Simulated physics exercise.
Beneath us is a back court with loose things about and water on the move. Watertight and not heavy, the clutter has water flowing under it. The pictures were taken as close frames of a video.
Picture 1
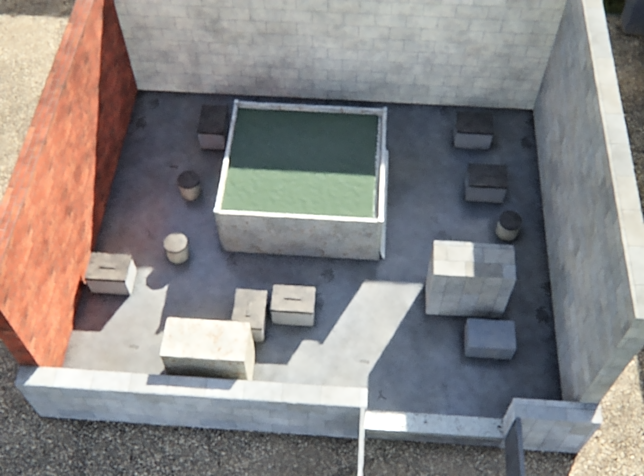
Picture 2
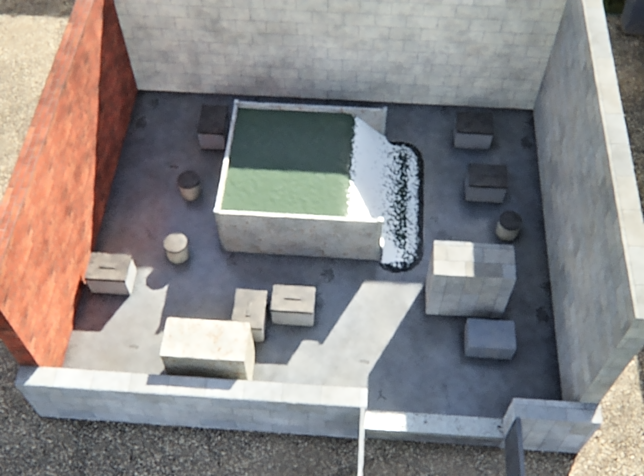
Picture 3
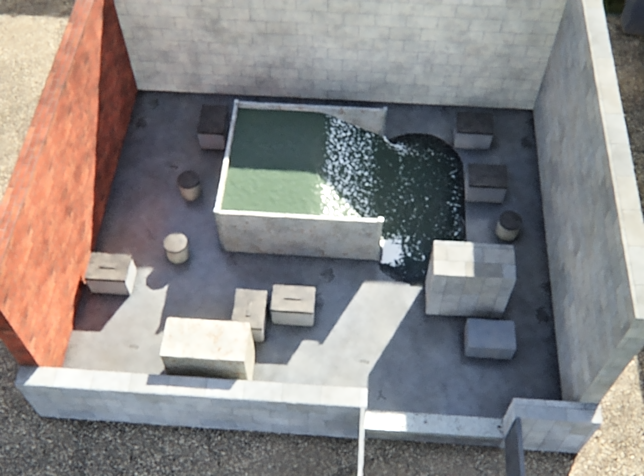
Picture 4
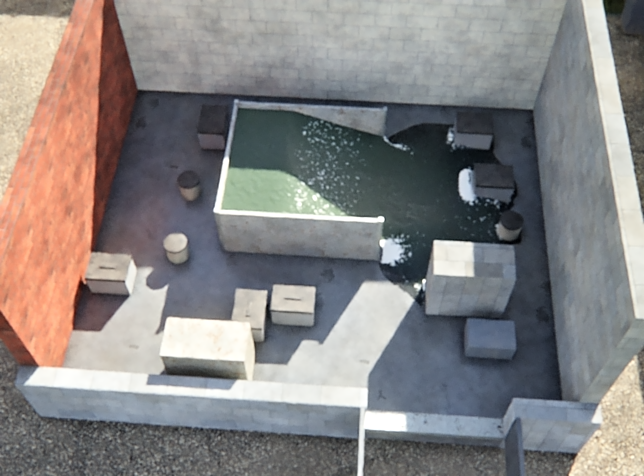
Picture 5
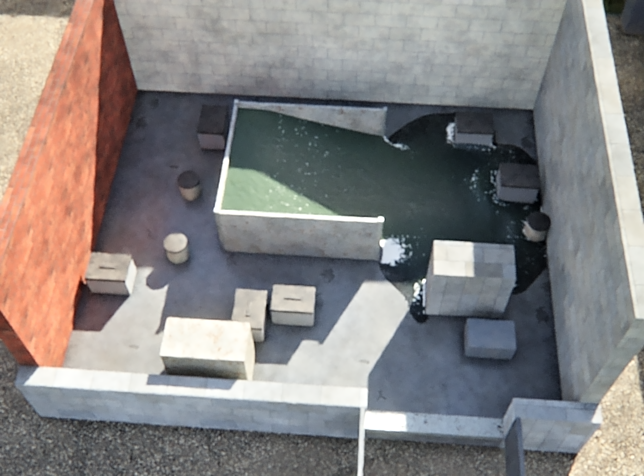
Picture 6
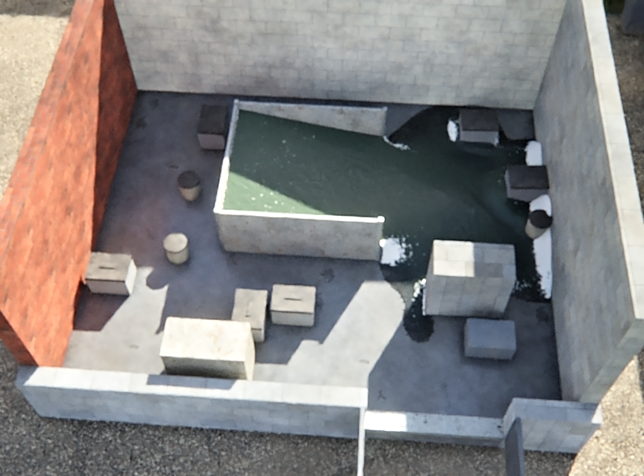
Green water poured out through the right side of a raised tank in a walled yard, spreading around the blocks there and pushing a box and a small round pail toward the right wall.
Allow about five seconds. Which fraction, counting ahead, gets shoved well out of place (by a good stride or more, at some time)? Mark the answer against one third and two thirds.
One to two thirds of them.
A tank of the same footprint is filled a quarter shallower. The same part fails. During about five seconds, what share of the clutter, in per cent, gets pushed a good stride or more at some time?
Roughly 50 per cent of them.
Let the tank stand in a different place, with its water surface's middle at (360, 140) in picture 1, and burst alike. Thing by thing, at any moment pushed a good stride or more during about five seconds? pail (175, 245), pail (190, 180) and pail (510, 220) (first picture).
Object by object, in turn: Travelled a good distance, lingered near its place, travelled a good distance.
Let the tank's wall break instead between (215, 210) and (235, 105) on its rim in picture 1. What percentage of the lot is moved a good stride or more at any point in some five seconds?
It comes out at roughly 90 per cent.
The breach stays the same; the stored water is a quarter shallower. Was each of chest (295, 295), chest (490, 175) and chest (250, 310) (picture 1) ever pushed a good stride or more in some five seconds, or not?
Respectively, never gets that far, gets that far, never gets that far.
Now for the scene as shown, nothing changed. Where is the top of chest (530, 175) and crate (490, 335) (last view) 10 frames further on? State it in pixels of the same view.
Near (530, 134) and (458, 349).
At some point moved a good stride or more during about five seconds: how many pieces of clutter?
That adds up to 6.
A moment on, 2 of 10 are well off their spots; 2 afloat.
Next, 2 of 10 are well off their spots; 3 afloat.
Later, 5 of 10 are well off their spots; 4 afloat.
In the end, 6 of 10 are well off their spots, and 6 have been at some point; 4 afloat.
